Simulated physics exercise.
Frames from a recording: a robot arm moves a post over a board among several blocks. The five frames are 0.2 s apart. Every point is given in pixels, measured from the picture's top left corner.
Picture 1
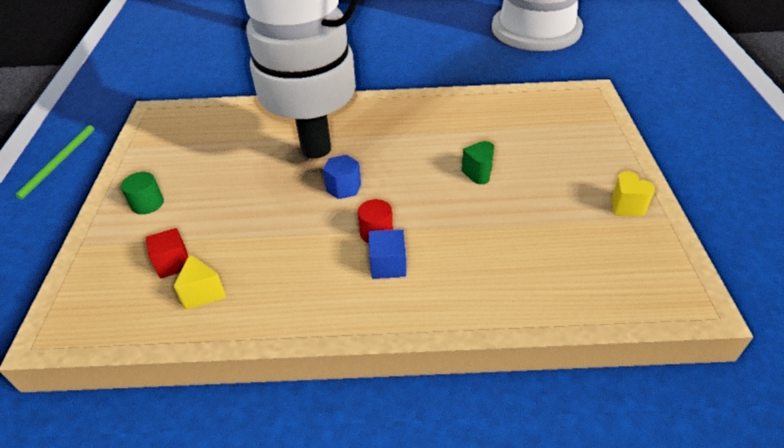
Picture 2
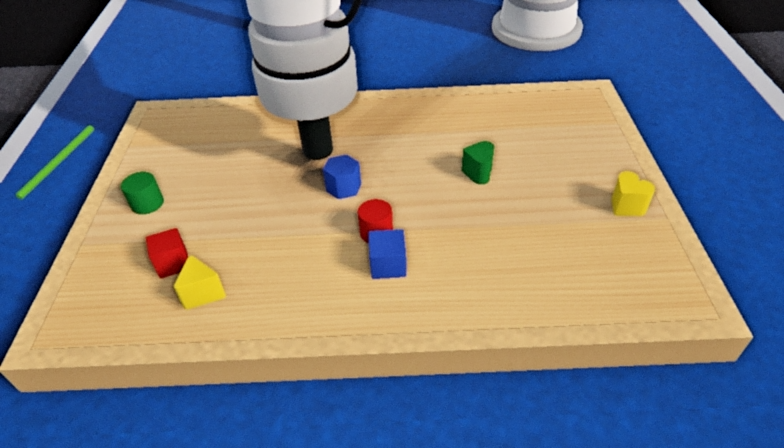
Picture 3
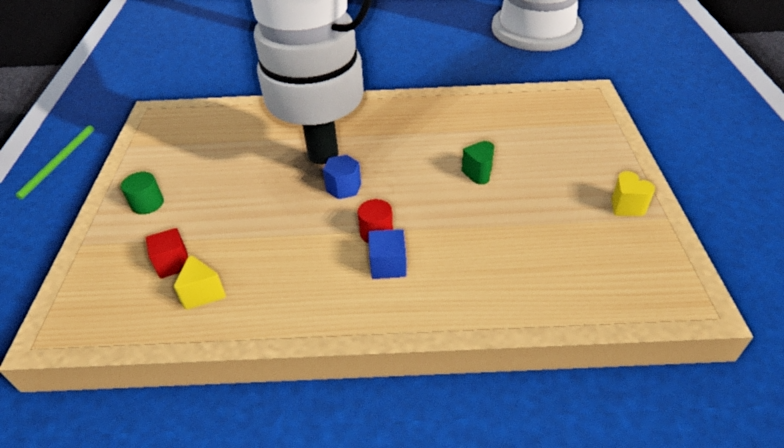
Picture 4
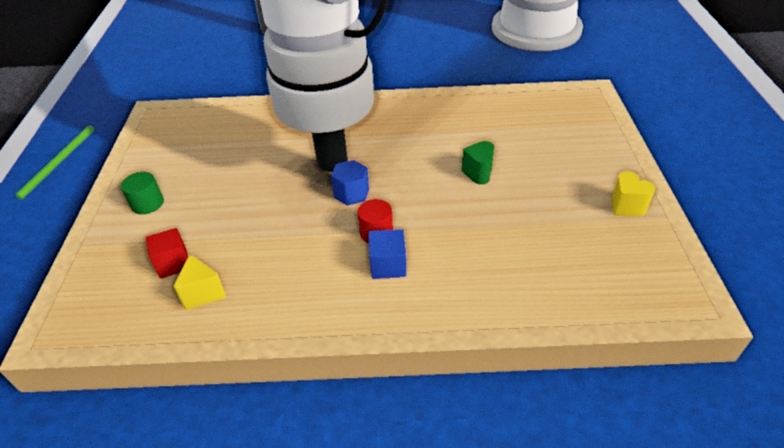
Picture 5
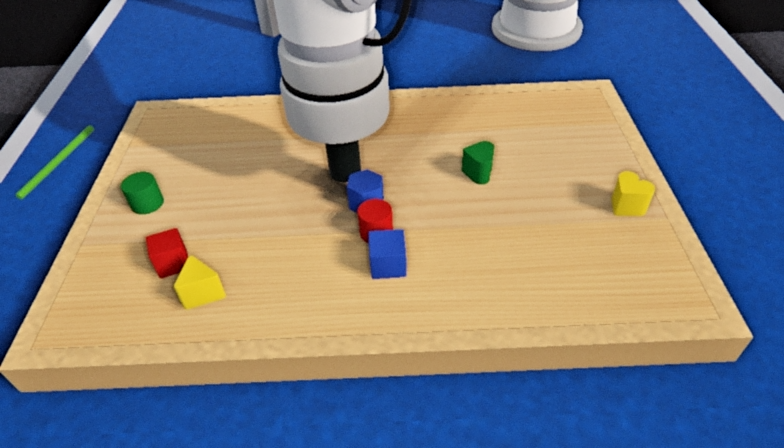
A robot arm holding a dark post moves slightly right and toward the viewer on a wooden board scattered with coloured blocks. The post meets the blue six-sided block and nudges it a short way toward the red round block, while the other blocks stay still.
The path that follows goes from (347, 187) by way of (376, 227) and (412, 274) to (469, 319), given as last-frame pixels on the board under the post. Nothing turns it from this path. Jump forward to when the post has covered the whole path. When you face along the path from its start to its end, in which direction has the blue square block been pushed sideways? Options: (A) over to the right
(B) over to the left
The correct letter is A.
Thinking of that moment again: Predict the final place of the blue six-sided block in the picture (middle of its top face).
Top centre: (412, 201).
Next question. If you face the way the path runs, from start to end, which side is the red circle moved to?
Its shift is leftward.
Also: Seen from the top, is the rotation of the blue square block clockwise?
Short answer: Yes.
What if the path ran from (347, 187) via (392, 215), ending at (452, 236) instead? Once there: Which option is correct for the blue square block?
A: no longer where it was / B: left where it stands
A (no longer where it was)
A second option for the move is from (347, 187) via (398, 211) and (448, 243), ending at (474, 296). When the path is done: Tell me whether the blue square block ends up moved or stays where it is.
It is shifted.
On the path given first. One third of the way, post at (375, 213); blue six-sided block at (409, 199), turned 75° anticlockwise; red circle at (403, 224); blue square block at (387, 251).
Two thirds of the way, post at (412, 260); blue six-sided block at (412, 201), turned 90° anticlockwise; red circle at (450, 252); blue square block at (399, 284), turned 75° clockwise.
At the end, post at (471, 305); blue six-sided block at (412, 201), turned 90° anticlockwise; red circle at (484, 266); blue square block at (408, 296), turned 135° clockwise.
